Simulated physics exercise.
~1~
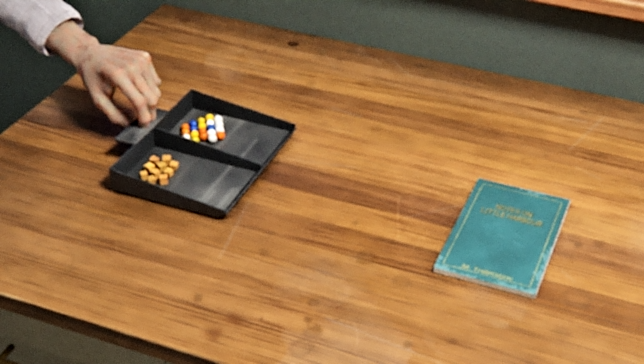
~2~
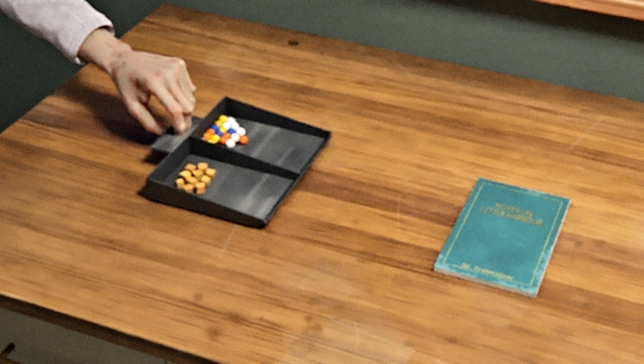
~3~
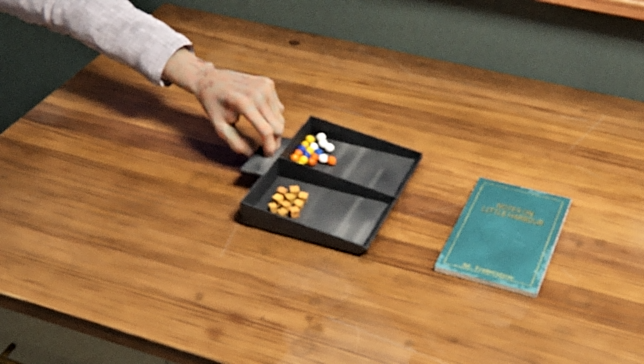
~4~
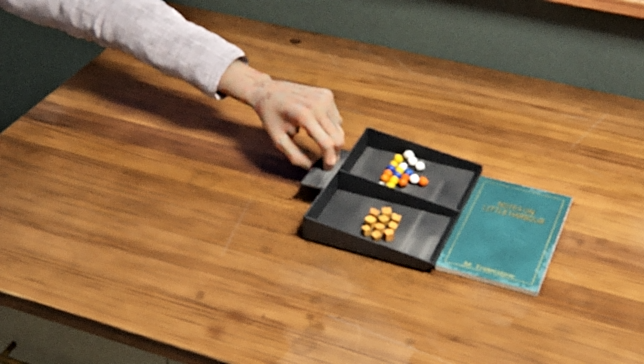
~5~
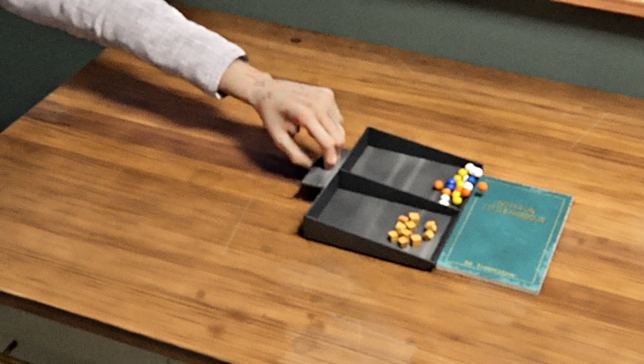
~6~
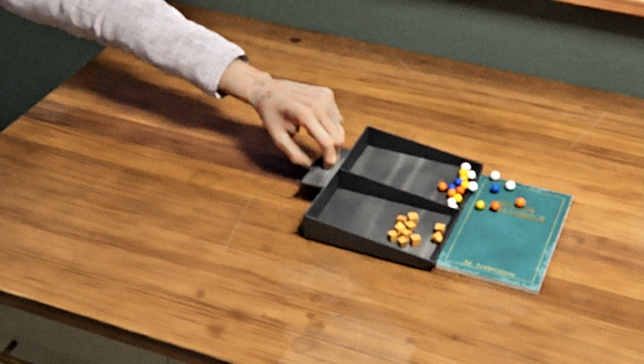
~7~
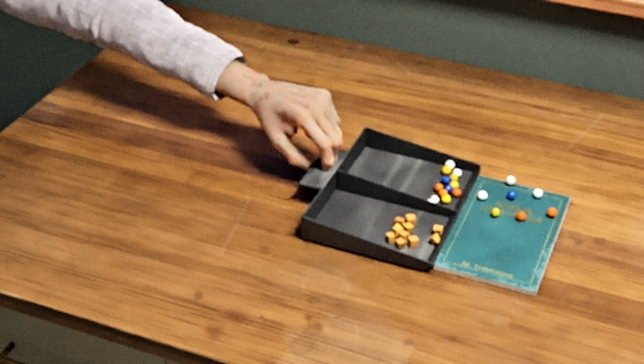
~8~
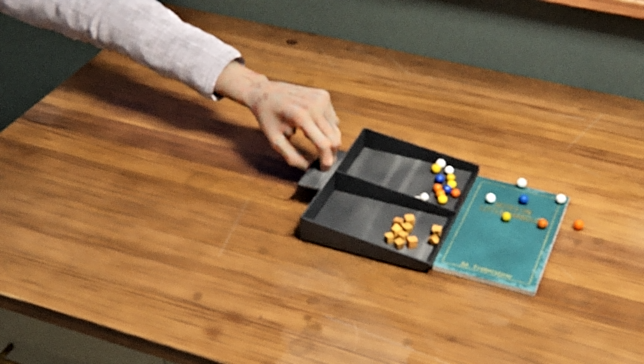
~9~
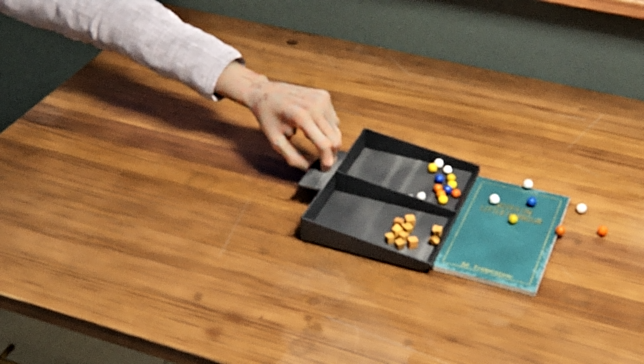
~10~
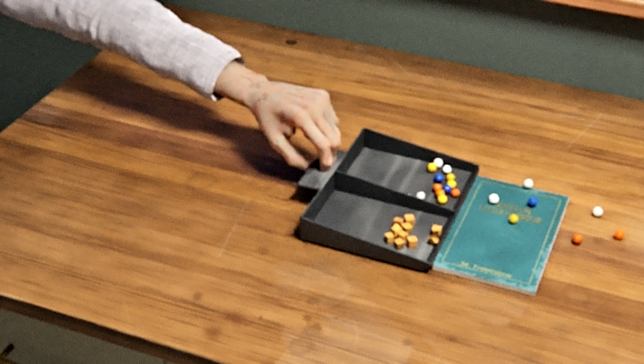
A black divided tray slides to the right across a wooden tabletop, pushed from behind by a hand in a pale sleeve. The near section holds small tan-orange pieces, and the far one holds a heap of multicoloured beads. The tray meets a thin teal book lying flat and stops, and both heaps slide on toward the front rim. Several of the coloured beads spill over the rim and roll across the cover. The tan pieces all stay inside. At the end, some beads rest on the book, a few lie on the wood beyond it, and the remainder stay in the tray.
